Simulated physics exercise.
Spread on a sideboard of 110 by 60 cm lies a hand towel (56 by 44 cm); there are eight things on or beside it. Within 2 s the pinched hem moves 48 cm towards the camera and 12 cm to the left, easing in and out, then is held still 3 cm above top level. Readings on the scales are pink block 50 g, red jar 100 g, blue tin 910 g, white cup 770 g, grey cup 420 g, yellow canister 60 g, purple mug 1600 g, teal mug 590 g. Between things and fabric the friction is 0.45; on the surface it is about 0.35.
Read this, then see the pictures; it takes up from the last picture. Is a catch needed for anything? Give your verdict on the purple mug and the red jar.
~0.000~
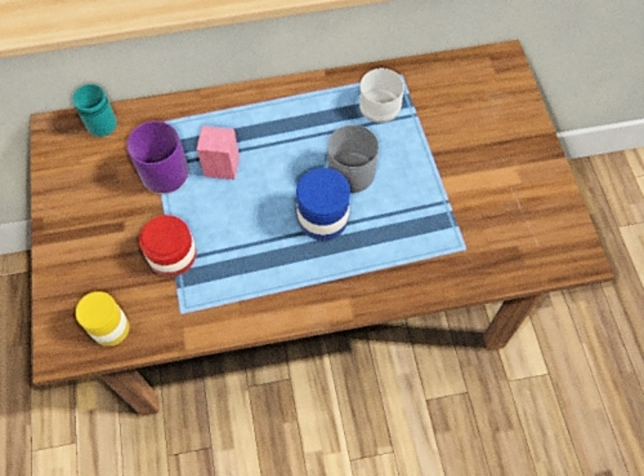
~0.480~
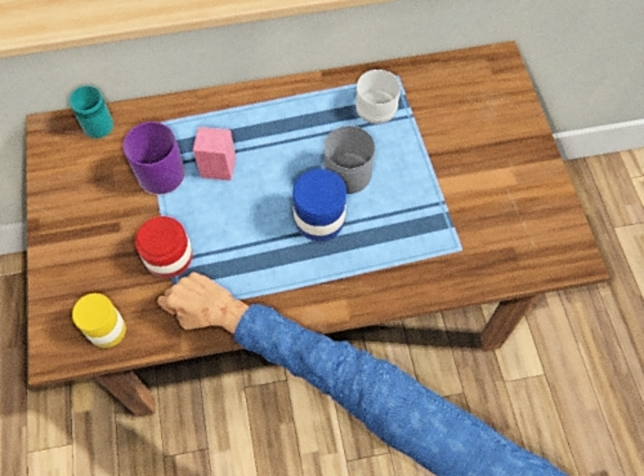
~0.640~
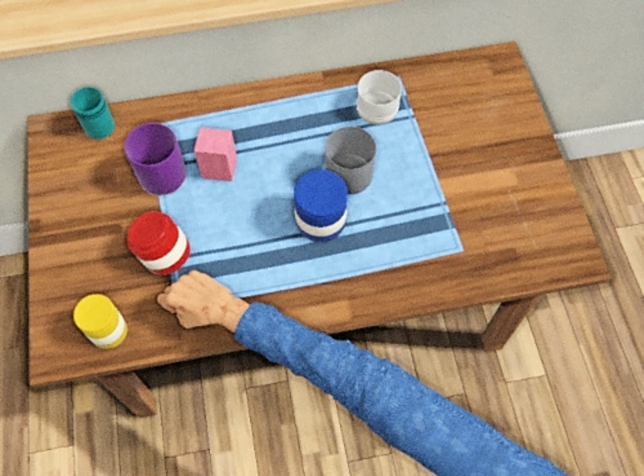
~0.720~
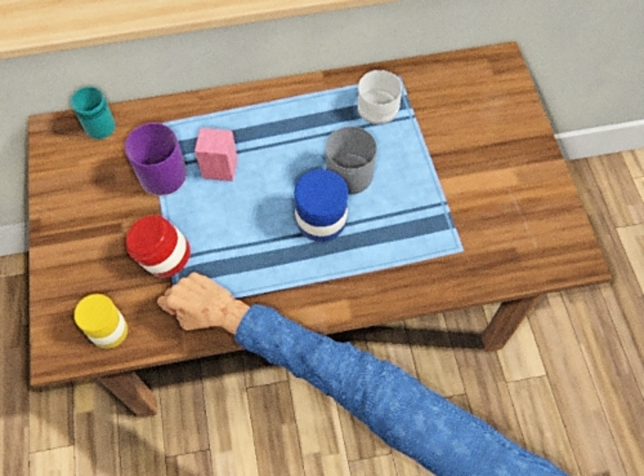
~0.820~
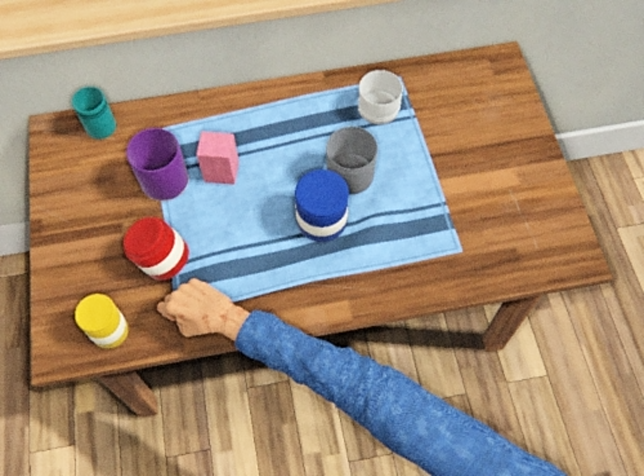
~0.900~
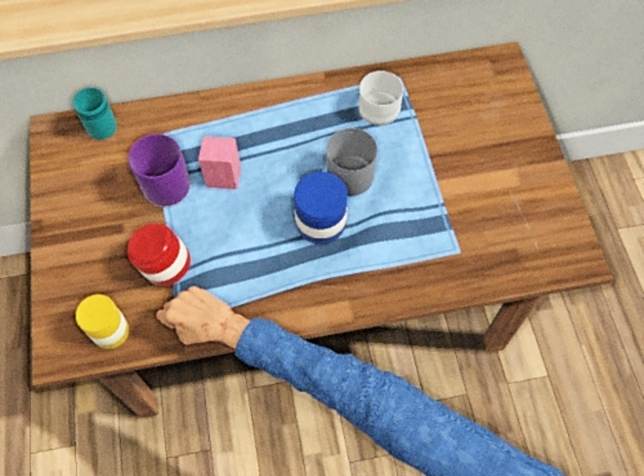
Purple mug - catch needed; red jar - catch needed.
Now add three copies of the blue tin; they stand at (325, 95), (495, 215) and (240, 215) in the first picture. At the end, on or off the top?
Log, in listed order - kept / kept / lost.
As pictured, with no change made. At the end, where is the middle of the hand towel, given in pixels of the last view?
(220, 399) or thereabouts.
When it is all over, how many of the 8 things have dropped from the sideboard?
Counted result: 6.
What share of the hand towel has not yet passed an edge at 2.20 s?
Some 35 in a hundred.
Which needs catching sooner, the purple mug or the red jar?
The red one goes first.
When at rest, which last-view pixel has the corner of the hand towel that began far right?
About (311, 265).
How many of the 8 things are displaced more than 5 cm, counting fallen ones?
Count recorded: 7.
By 1.3 s, 95 % of the hand towel is still over the top; purple mug 14 cm off its start, red jar 8 cm off its start, pink block 13 cm off its start.
By 1.8 s, 70 % of the hand towel is still over the top; purple mug 30 cm off its start, red jar 22 cm off its start, pink block 30 cm off its start.
By 2.2 s, 35 % of the hand towel is still over the top; purple mug on its side, 47 cm off its start at (134, 402), red jar over the edge, blue tin over the edge.
By 2.6 s, 20 % of the hand towel is still over the top; purple mug over the edge, red jar over the edge, grey cup over the edge.
By 4.2 s, 20 % of the hand towel is still over the top; purple mug over the edge, red jar over the edge, grey cup over the edge, pink block over the edge.
